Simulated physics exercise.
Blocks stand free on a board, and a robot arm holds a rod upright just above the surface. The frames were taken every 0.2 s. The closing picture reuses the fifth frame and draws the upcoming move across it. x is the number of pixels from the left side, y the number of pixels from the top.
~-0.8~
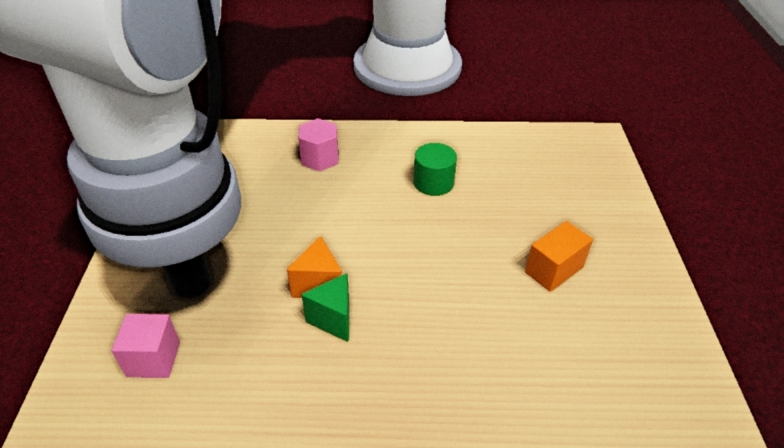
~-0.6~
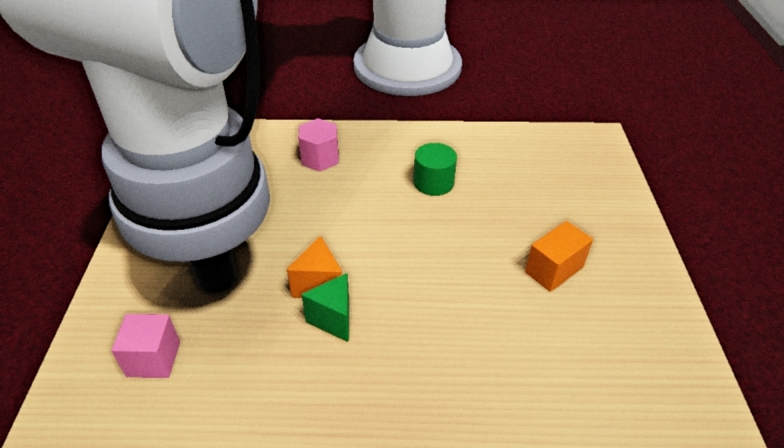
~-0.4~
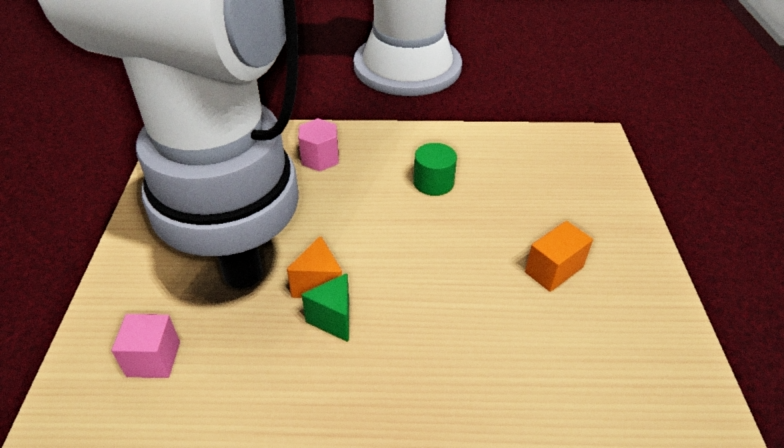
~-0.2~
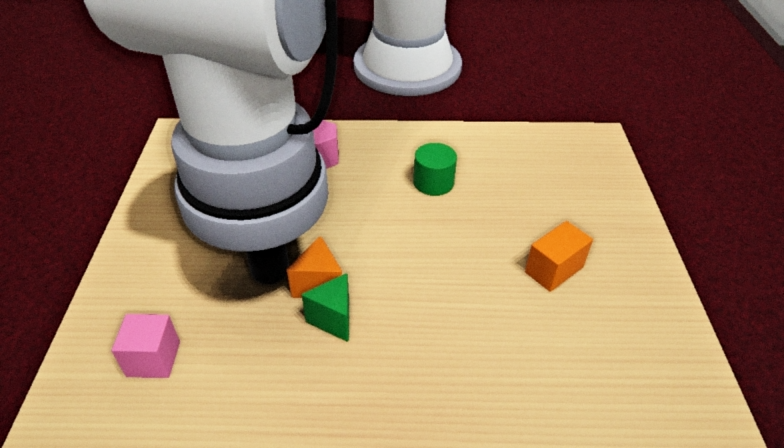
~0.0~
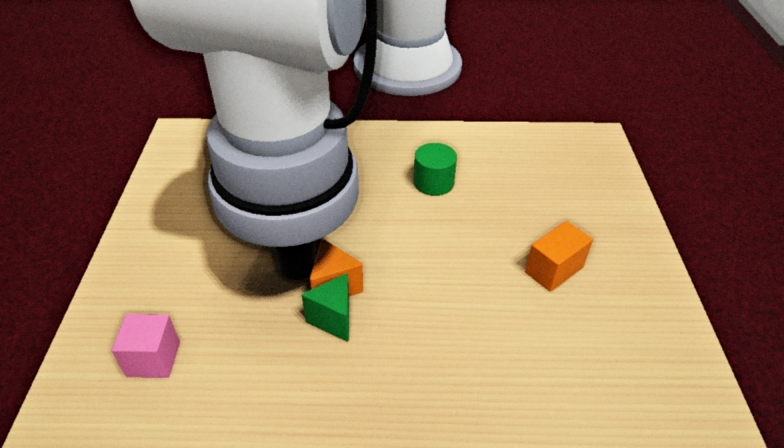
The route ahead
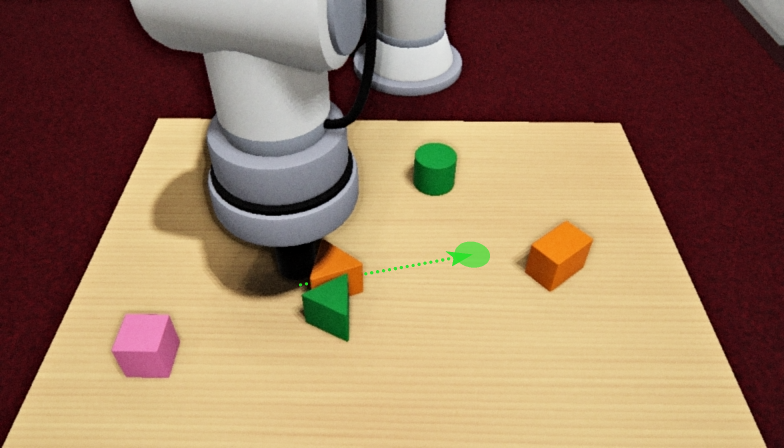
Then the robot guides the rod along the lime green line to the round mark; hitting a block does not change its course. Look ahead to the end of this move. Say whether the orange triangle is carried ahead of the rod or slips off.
It slips out to the side or back.
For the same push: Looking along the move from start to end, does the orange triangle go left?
I expect not.
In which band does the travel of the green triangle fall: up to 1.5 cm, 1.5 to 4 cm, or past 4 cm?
That block covers short of 1.5 cm.
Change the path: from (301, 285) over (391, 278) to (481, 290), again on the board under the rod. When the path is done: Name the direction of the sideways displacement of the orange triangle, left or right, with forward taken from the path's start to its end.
It moves over to the right.
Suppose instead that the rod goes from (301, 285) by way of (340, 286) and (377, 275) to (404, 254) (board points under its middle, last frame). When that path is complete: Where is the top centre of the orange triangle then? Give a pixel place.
So, by the moment the path ends, you'll find the top centre of the orange triangle at (409, 263).
The drawn path runs from (301, 285) to (472, 254).
On the path given first. One third of the way, rod at (360, 258); orange triangle at (390, 260), turned 25° clockwise.
Two thirds of the way, rod at (419, 247); orange triangle at (417, 265), turned 60° clockwise.
At the end, rod at (475, 237); green triangle not moved; orange triangle at (417, 265), turned 65° clockwise.
